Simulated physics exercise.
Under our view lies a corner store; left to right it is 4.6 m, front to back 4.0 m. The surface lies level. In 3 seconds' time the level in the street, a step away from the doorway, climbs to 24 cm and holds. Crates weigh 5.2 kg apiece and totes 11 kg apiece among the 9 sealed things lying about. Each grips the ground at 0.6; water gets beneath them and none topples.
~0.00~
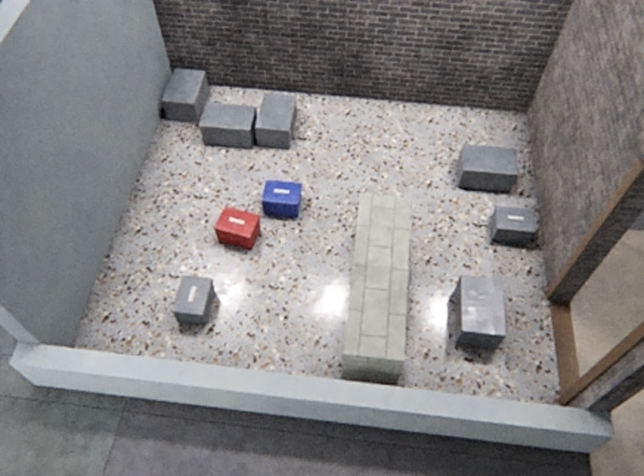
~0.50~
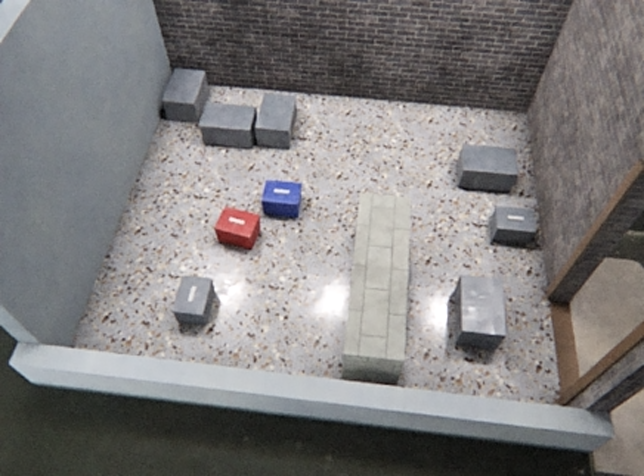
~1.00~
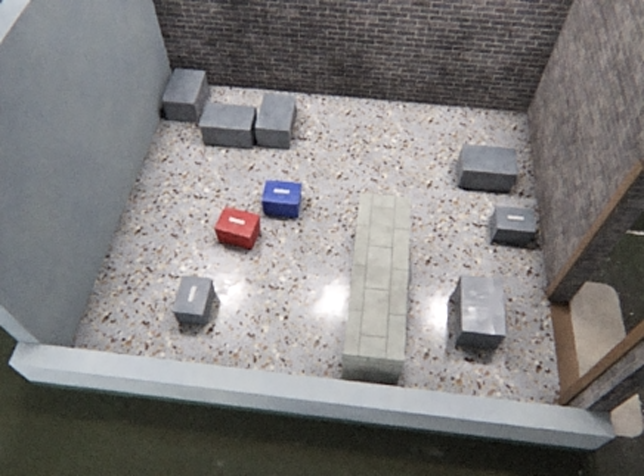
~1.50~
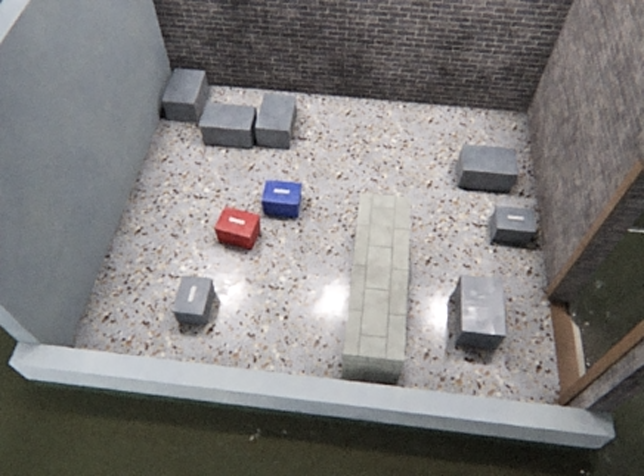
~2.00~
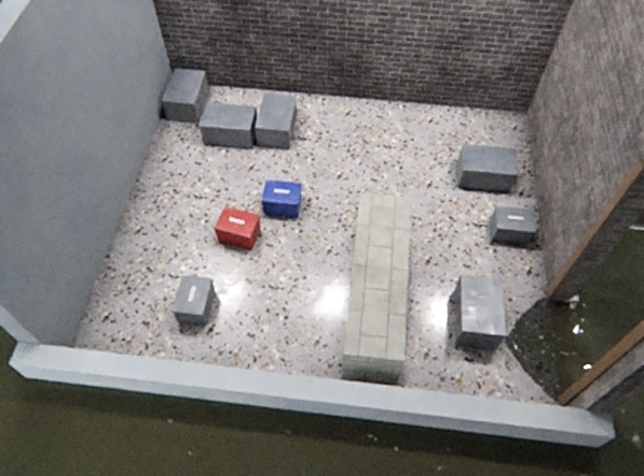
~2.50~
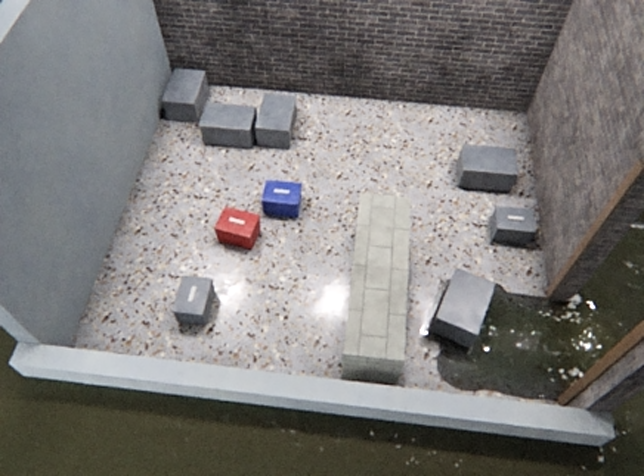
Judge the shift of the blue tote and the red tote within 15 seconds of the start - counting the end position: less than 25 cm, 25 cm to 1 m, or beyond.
As for the blue tote, it remains in place; as for the red tote, it remains in place.
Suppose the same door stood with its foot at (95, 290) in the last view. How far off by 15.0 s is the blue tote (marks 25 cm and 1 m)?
The blue tote covers a long distance.
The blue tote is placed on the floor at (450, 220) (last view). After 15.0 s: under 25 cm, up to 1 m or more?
In that run it wanders a bit.
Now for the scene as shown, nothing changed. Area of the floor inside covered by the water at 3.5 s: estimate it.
Around 3.5 m2 of it.
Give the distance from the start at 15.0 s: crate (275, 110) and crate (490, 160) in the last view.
120 cm and 10 cm respectively.
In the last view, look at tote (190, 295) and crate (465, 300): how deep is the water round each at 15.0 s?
10 and 5 cm.
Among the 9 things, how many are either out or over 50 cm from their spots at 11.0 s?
Answer: 4.
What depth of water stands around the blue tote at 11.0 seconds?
Roughly 4 cm deep.
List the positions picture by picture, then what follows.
The first frame shows the blue tote at (282, 192) rests on the ground; the red tote at (237, 221) rests on the ground; 0.0 m2 under water; 0 of 9 have shifted.
The second frame shows the blue tote at (282, 192) rests on the ground; the red tote at (237, 221), on the bottom; water covers 0.0 m2; 0 of 9 have shifted.
The third frame shows the blue tote at (282, 192) rests on the ground; the red tote at (237, 221), on the bottom; water covers 0.0 m2; 0 of 9 have shifted.
The fourth frame shows the blue tote at (282, 192), on the bottom; the red tote at (237, 221) rests on the ground; 0.0 m2 under water; 0 of 9 have shifted.
The fifth frame shows the blue tote at (282, 192) rests on the ground; the red tote at (237, 221), on the bottom; 0.3 m2 under water; 0 of 9 have shifted.
The sixth frame shows the blue tote at (282, 192), on the bottom; the red tote at (237, 221) rests on the ground; 0.9 m2 under water; 1 of 9 have shifted.
After 3.5 s the blue tote is near (282, 192), 0.0 m from its start, aground; the red tote is near (237, 221), 0.0 m from its start, aground; 1 afloat.
After 6.8 s the blue tote is near (282, 192), 0.0 m from its start, aground; the red tote is near (237, 221), 0.0 m from its start, aground; 2 afloat.
After 11.0 s the blue tote is near (282, 192), 0.0 m from its start, aground; the red tote is near (237, 221), 0.0 m from its start, aground; 6 afloat.
After 15.0 s the blue tote is near (282, 192), 0.0 m from its start, aground; the red tote is near (244, 228), 0.1 m from its start, aground; 7 afloat.
